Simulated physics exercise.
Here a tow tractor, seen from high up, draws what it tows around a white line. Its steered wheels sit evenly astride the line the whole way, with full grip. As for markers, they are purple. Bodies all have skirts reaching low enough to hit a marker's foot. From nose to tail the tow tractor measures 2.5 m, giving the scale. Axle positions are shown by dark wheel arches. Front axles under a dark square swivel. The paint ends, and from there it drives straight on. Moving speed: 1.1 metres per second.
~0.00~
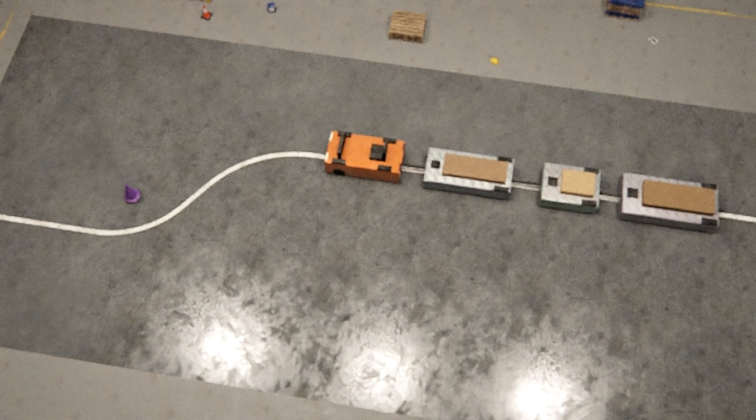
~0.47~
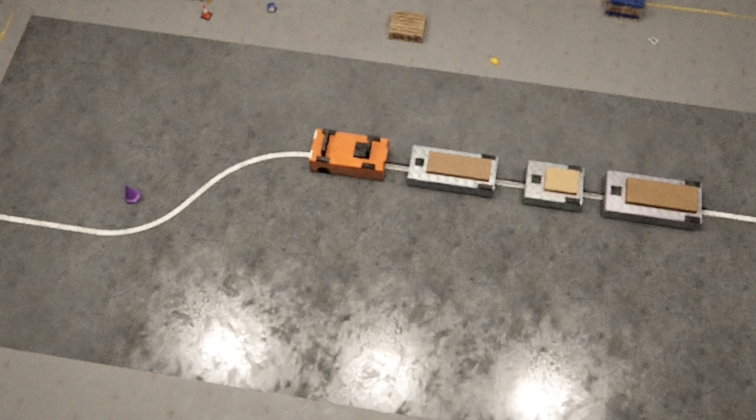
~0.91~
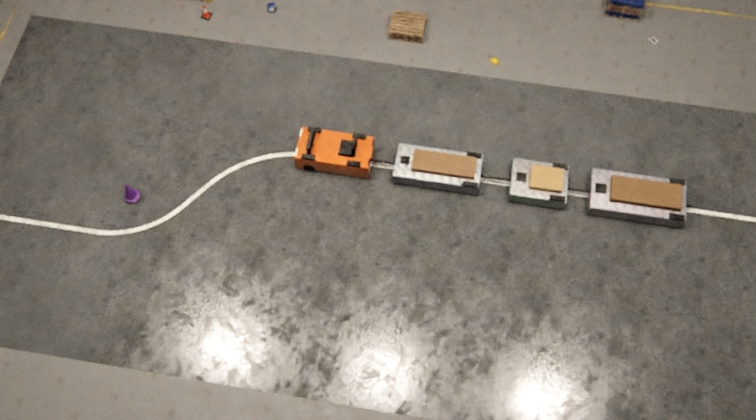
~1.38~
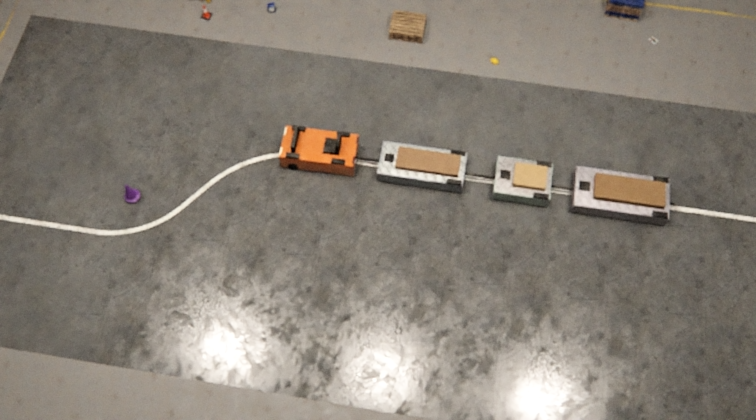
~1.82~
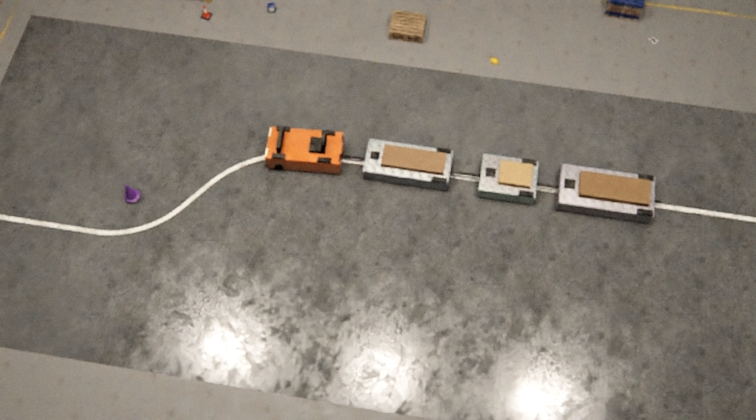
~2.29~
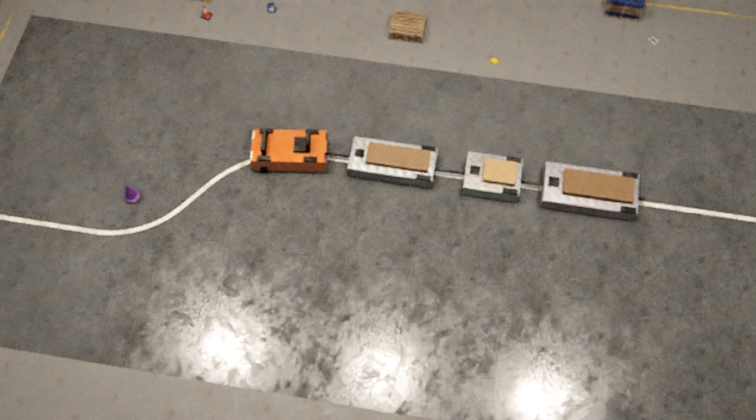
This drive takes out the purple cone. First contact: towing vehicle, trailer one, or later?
Trailer one.
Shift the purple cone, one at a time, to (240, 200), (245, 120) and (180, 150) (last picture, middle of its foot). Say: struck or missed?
Try 1 touched, try 2 untouched, try 3 untouched.
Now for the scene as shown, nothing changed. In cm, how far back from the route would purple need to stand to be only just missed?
Estimate - purple: Some 60.
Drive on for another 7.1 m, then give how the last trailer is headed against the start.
The last trailer ends up roughly 5° off its starting direction.
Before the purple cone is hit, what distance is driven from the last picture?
8.5 m.
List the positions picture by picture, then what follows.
The first picture shows nose (333, 147); last axle (709, 204); still straight; purple (131, 193); 3 trailers.
The second picture shows nose (317, 145); last axle (693, 201); still straight.
The third picture shows nose (303, 143); last axle (677, 199); still straight.
The fourth picture shows nose (287, 142); last axle (661, 197); turned 1°.
The fifth picture shows nose (272, 142); last axle (645, 195); turned 4°.
The sixth picture shows nose (256, 145); last axle (629, 192); turned 8°; purple (131, 193).
Then, 10.0 s in, the last axle is at (388, 162) of the last picture, 20 cm off the line; the first trailer has hit purple.
Then, 16.1 s in, the last axle is at (187, 191) of the last picture, on the line.
Then, 23.0 s in, the last axle is out of the picture, 20 cm off the line; 1 of 1 struck in all.
